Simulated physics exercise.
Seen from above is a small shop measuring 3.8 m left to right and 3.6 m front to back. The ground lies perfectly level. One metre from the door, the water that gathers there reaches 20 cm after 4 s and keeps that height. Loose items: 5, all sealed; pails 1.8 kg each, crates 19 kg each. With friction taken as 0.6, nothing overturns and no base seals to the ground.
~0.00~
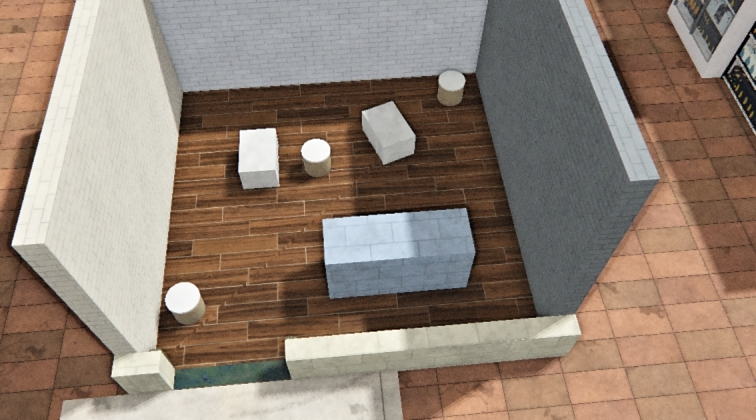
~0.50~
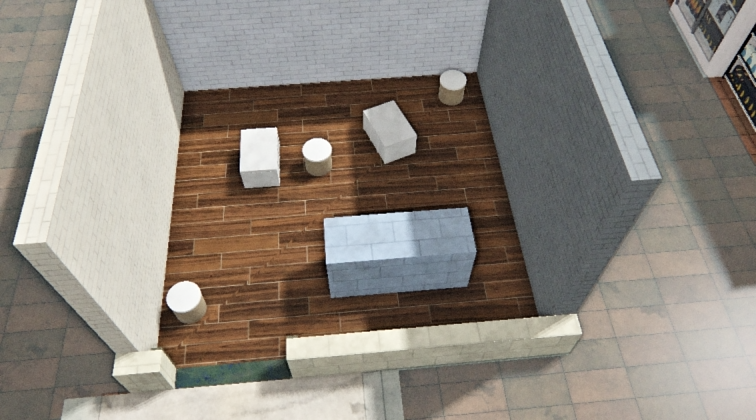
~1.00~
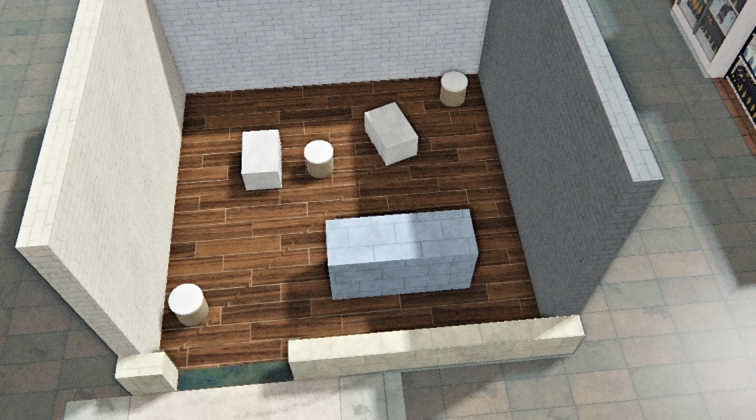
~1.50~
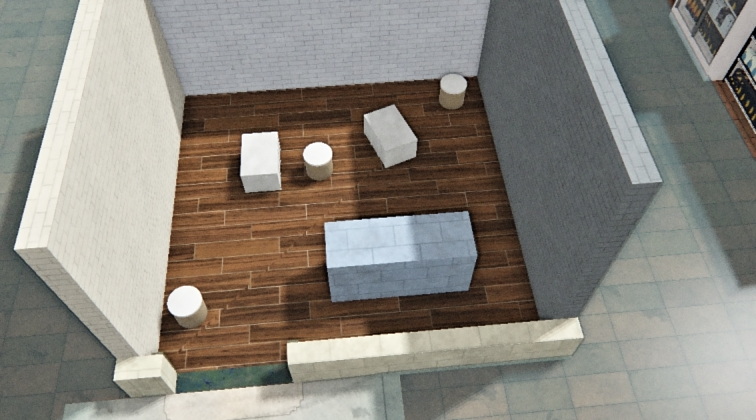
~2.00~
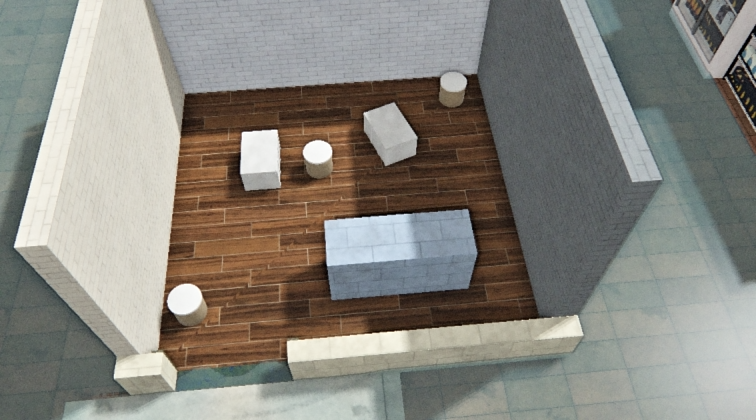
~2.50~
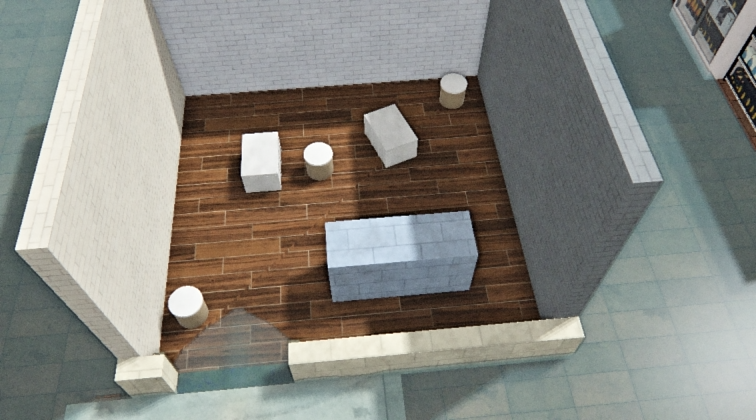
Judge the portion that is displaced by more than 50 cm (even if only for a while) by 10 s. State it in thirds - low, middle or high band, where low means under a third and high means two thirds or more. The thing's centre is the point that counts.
High band.
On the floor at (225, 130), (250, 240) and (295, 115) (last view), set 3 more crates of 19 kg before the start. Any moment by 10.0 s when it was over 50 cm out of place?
Result, in listed order: Exceeded / exceeded / exceeded.
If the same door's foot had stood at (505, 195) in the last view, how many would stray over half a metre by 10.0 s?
The answer then is 3.
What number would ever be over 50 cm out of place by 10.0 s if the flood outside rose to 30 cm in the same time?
Then 5.
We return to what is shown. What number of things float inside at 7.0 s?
1 at that moment.
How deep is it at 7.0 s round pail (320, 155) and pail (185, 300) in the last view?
Around 4 cm and 10 cm.
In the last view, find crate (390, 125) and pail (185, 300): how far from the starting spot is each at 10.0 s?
Net displacement, in order: 40 cm; 400 cm.
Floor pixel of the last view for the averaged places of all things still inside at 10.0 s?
(422, 160).
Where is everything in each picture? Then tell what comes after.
A pail at (182, 297), on the bottom; a crate at (388, 124), on the bottom; water covers 0.0 m2; 0 of 5 have shifted, in the first frame.
A pail at (184, 296), on the bottom; a crate at (390, 123) rests on the ground; water covers 0.0 m2; 0 of 5 have shifted, in the second frame.
A pail at (186, 299) rests on the ground; a crate at (391, 125) rests on the ground; water covers 0.0 m2; 0 of 5 have shifted, in the third frame.
A pail at (184, 301), on the bottom; a crate at (390, 127), on the bottom; 0.0 m2 under water; 0 of 5 have shifted, in the fourth frame.
A pail at (185, 299), on the bottom; a crate at (390, 125), on the bottom; 0.0 m2 under water; 0 of 5 have shifted, in the fifth frame.
A pail at (185, 301) rests on the ground; a crate at (391, 127), on the bottom; 0.4 m2 under water; 0 of 5 have shifted, in the sixth frame.
After 3.5 s 0 of 5 are over 50 cm from their spots; 0 afloat.
After 4.5 s 1 of 5 are over 50 cm from their spots; 1 afloat.
After 7.0 s 2 of 5 are over 50 cm from their spots; 1 afloat.
After 10.0 s 4 of 5 are over 50 cm from their spots, and 4 have been at some point; 5 afloat.
